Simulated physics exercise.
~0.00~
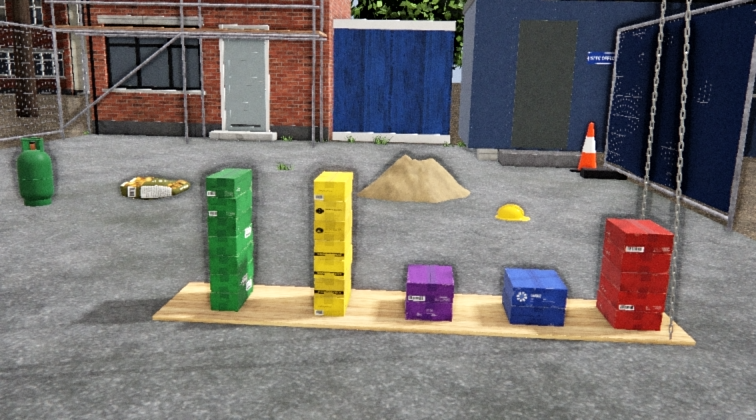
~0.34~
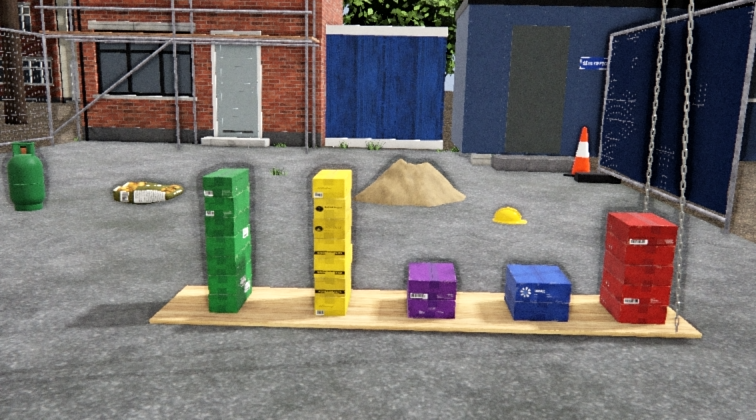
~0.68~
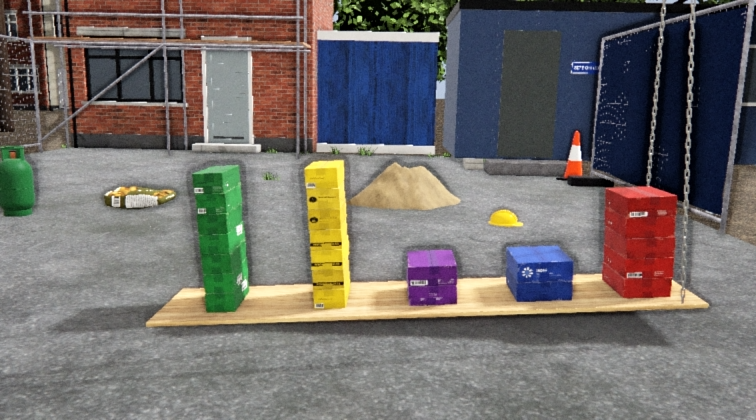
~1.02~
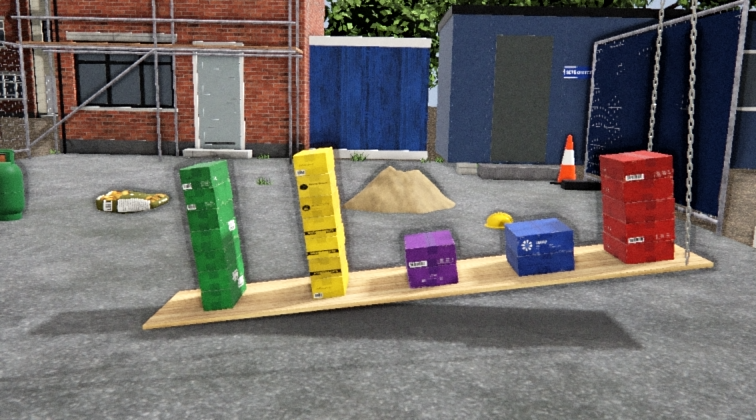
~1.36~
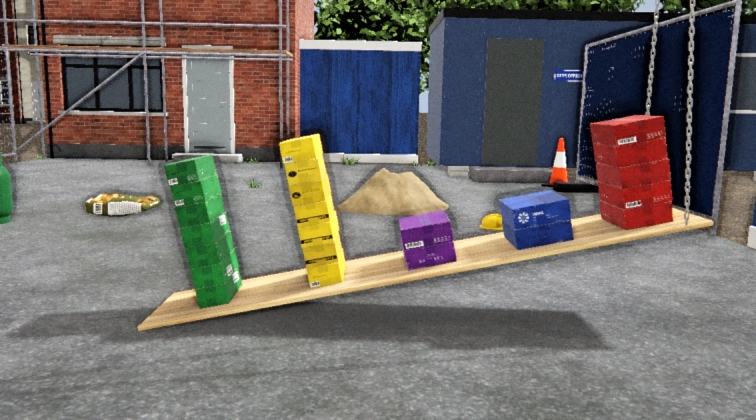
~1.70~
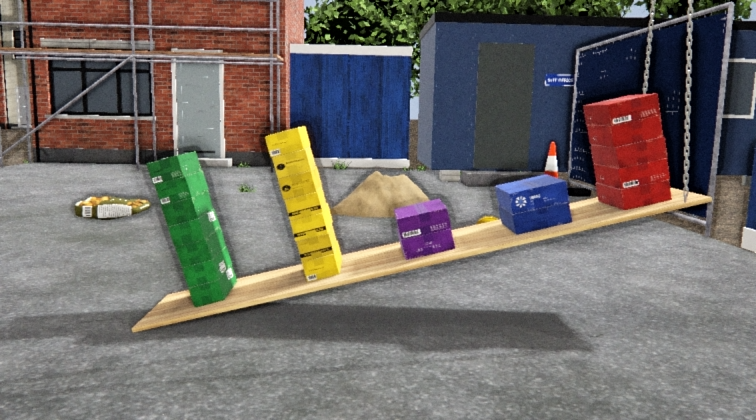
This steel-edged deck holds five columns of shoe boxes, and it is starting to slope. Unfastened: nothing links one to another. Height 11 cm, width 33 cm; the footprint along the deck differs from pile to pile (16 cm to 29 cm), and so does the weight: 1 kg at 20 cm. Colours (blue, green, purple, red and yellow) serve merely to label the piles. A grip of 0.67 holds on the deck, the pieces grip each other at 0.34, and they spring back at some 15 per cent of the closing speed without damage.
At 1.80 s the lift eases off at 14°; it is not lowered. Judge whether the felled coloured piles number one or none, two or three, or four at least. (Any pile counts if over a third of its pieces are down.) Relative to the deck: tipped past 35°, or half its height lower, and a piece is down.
It takes more than one but under four.
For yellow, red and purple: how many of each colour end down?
Yellow 7, red 0, purple 0.
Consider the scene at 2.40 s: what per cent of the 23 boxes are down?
60 per cent at that moment.
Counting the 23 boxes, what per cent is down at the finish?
Close to 60 per cent of them.
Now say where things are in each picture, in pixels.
In the first picture (each place is the centre of the face we see best; the camera moves round a little; leans and shifts are taken against what carries them), middle of the deck's edge (418, 331) slope 0°; top red box (649, 244); top yellow box (329, 191); all as stacked.
In the second picture, middle of the deck's edge (421, 329) slope 1°; top yellow box (329, 189).
In the third picture, middle of the deck's edge (423, 316) slope 4°; top yellow box (321, 179).
In the fourth picture, middle of the deck's edge (424, 297) slope 8°; top green box (196, 179).
In the fifth picture, middle of the deck's edge (423, 277) slope 12°; top green box (181, 173).
In the sixth picture, middle of the deck's edge (422, 265) slope 14°; top green box (165, 170) moved 33 mm; top yellow box (284, 143) moved 25 mm; 10 have shifted.
By 2.10 s, slope 14°; none of the 23 boxes down, 14 disturbed; top green box tilted 25°, 34 mm lower; top yellow box tilted 20°.
By 2.40 s, slope 14°; 14 of the 23 boxes down; top green box on its side; top yellow box on its side.
When it is over (4.3 s), slope 14°; 14 of the 23 boxes down; top green box upside down; top yellow box on its side. Wrecked, green and yellow. In pixels of the last frame, middles, top green box near (25, 303).
